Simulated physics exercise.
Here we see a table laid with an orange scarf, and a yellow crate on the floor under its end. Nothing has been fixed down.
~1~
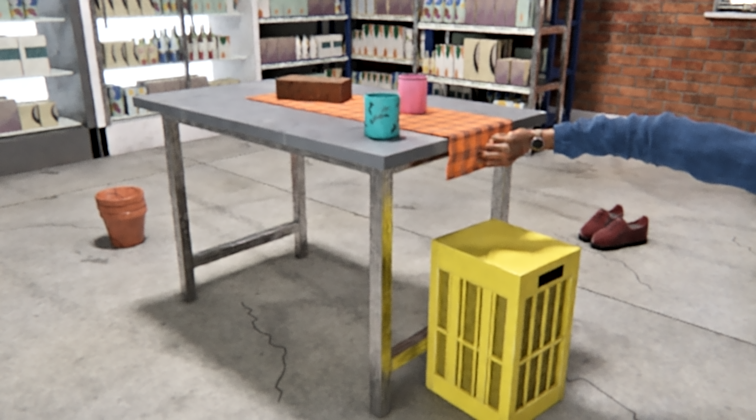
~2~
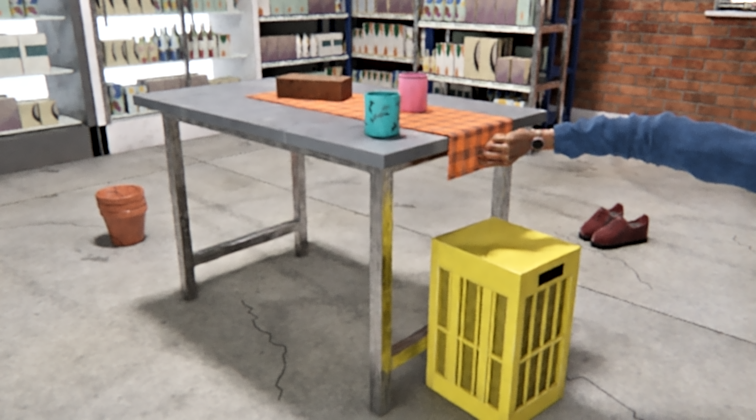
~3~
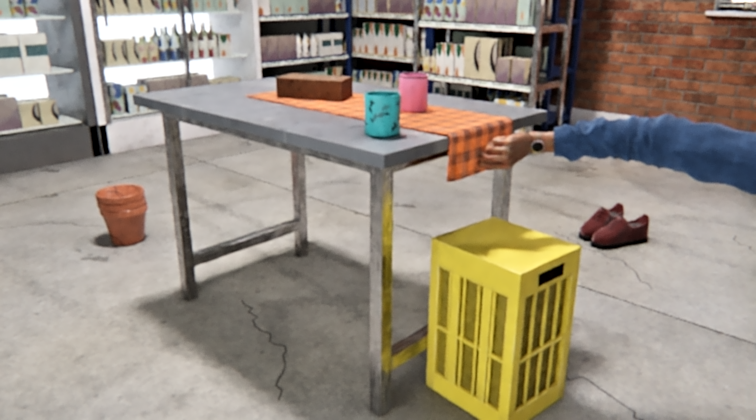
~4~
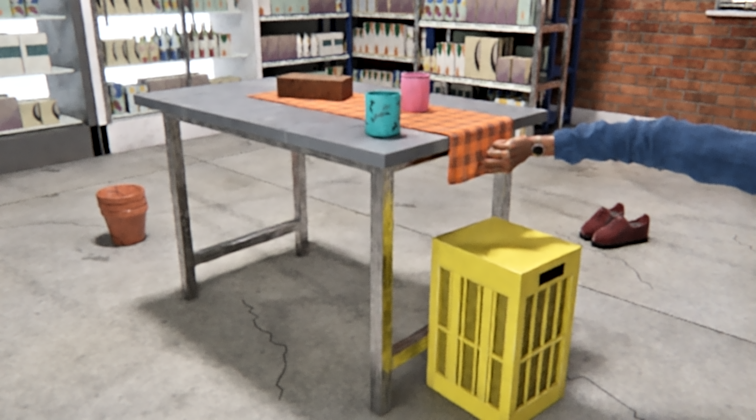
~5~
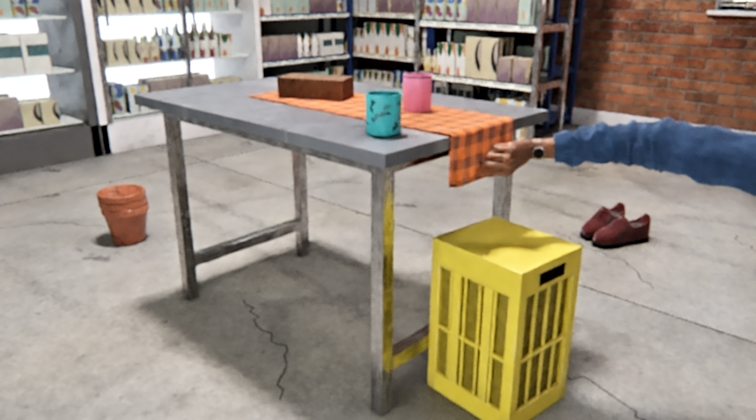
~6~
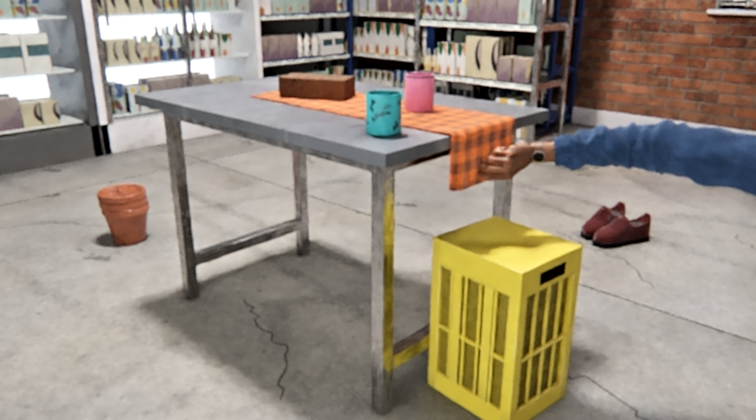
In a storeroom with stocked shelves and a brick wall behind, a grey-topped metal table is seen from slightly above by a still camera. An orange checked cloth runs along it beneath a pink mug, with a turquoise mug beside it and a brown brick towards the back, while a yellow crate, a terracotta pot and dark red shoes sit on the concrete floor. A blue-sleeved arm at right pulls the cloth's hanging end slightly downward, and the cloth and pink mug shift a little to the right.
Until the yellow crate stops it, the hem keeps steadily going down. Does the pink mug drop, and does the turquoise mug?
Taking them in turn: The pink mug does not drop; the turquoise mug does not drop.
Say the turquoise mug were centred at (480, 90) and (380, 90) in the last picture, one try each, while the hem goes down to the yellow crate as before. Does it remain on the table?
The first case sees it stay in place; the second case sees it stay in place.
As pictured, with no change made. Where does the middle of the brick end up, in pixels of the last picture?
Look around pixel (357, 93) in the last picture.
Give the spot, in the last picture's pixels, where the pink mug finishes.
It settles near (467, 99).
Then, 0.62 s past the final frame, hem on the crate; pink mug carried along near (457, 98); turquoise mug still.
Then, 1.22 s past the final frame, hem on the crate; pink mug carried along near (467, 99); turquoise mug still.
When it is over, hem on the crate; pink mug carried along near (467, 99); turquoise mug still. The pink mug remains up there and the turquoise mug keeps clear of the edge.
